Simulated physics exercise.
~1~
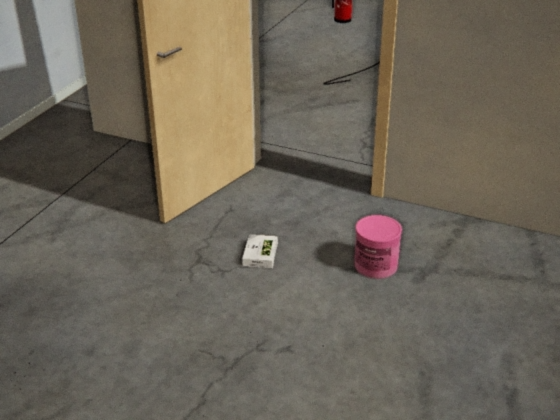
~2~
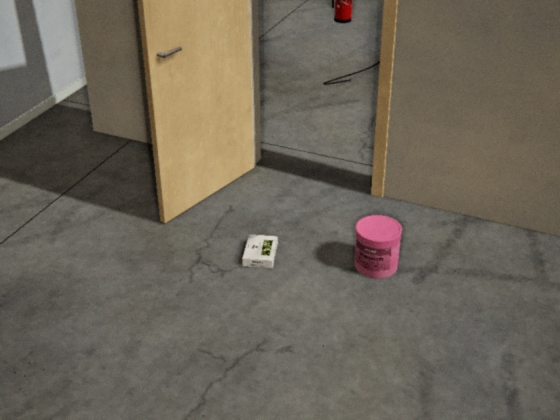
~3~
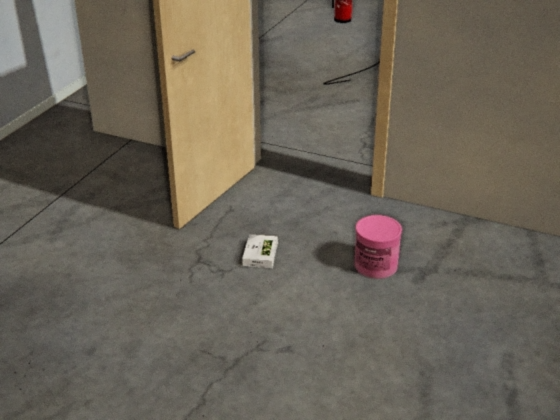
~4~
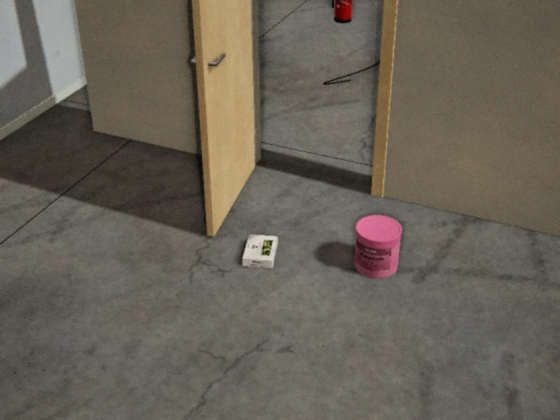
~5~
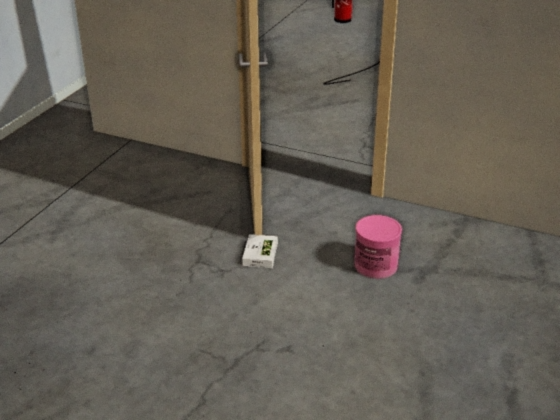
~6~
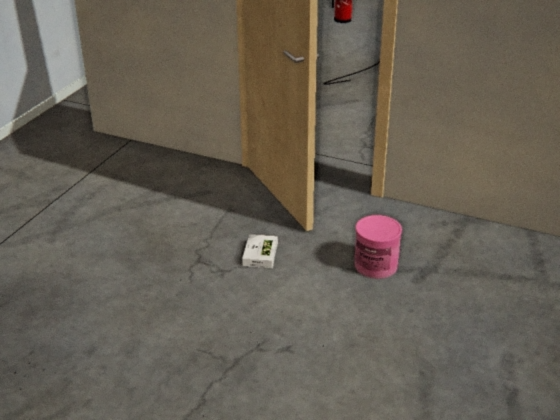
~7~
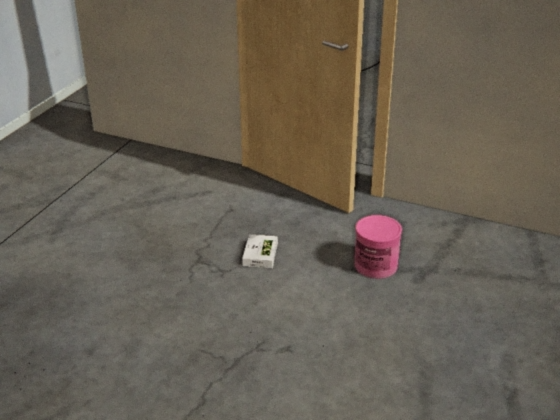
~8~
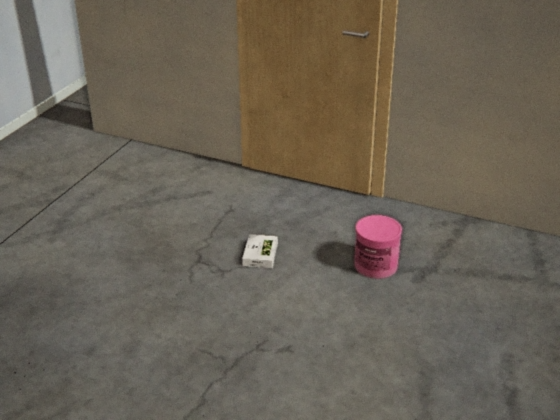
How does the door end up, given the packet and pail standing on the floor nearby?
The door ends up fully shut in its doorway. It clears both the white packet and the pink pail, which stay where they are.
